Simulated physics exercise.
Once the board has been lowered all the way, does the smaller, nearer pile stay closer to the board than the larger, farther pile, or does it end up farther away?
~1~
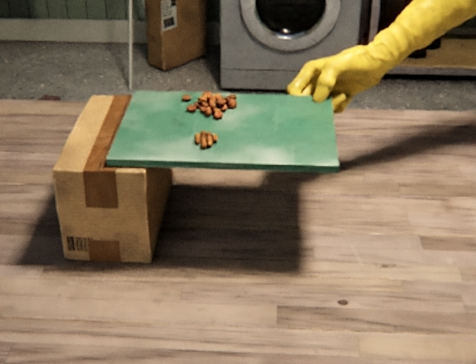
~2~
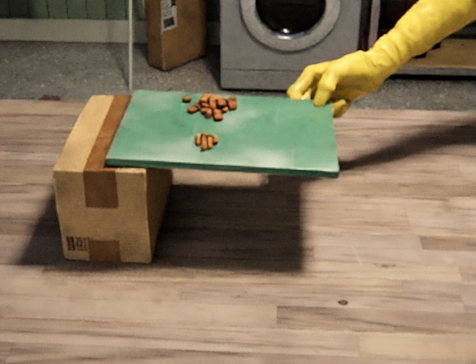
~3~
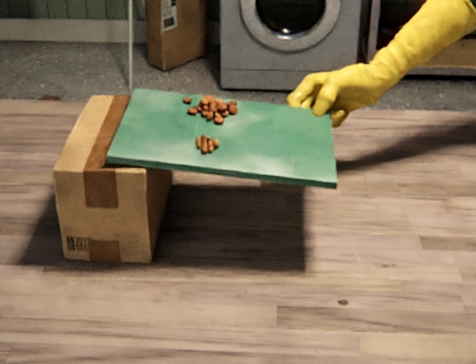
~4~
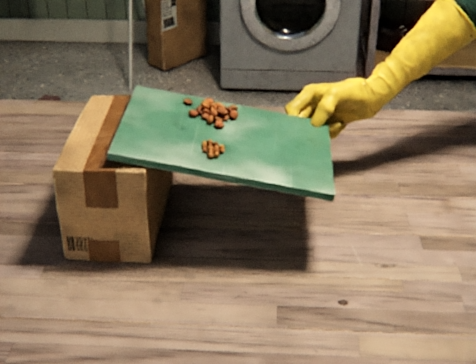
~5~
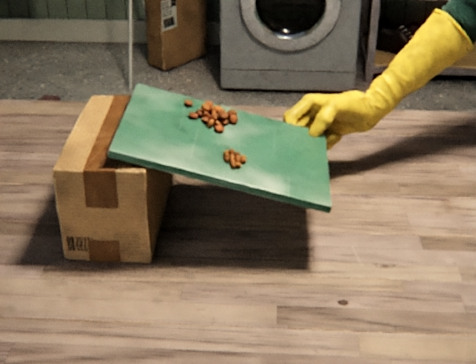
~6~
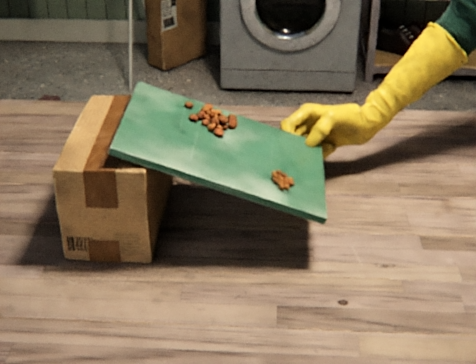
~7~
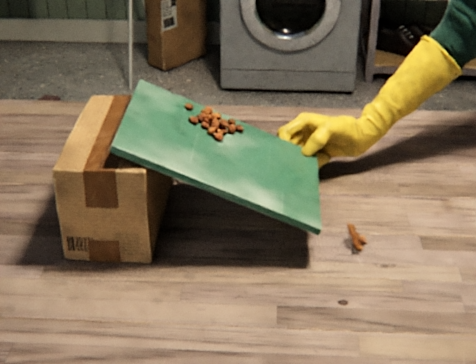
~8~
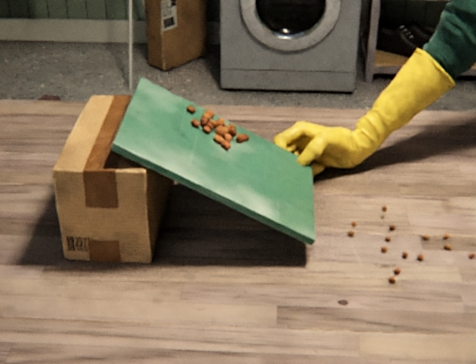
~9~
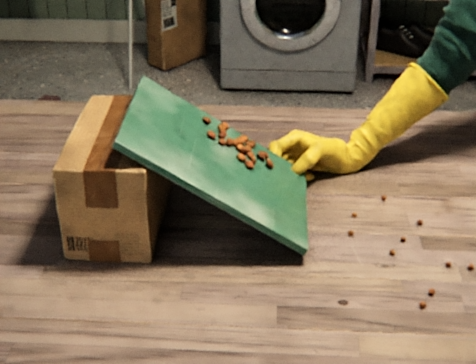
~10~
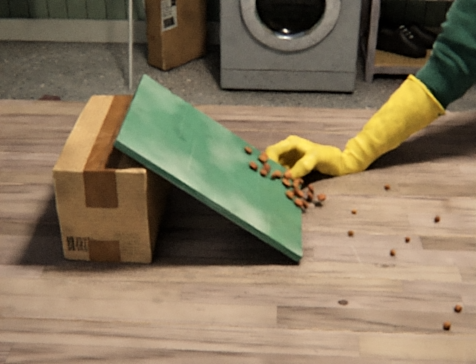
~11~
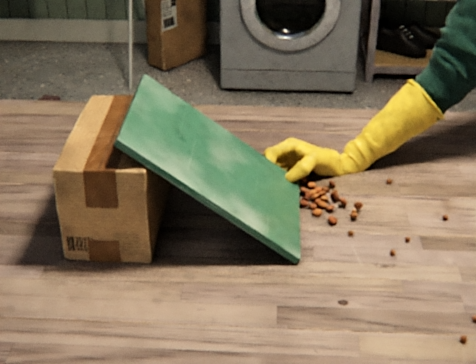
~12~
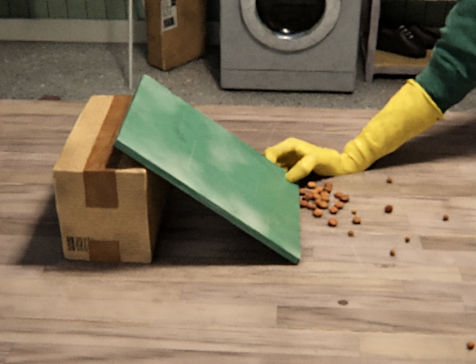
The smaller, nearer pile ends up farther away, scattered out across the wooden surface, while most of the larger pile gathers at the foot of the board.
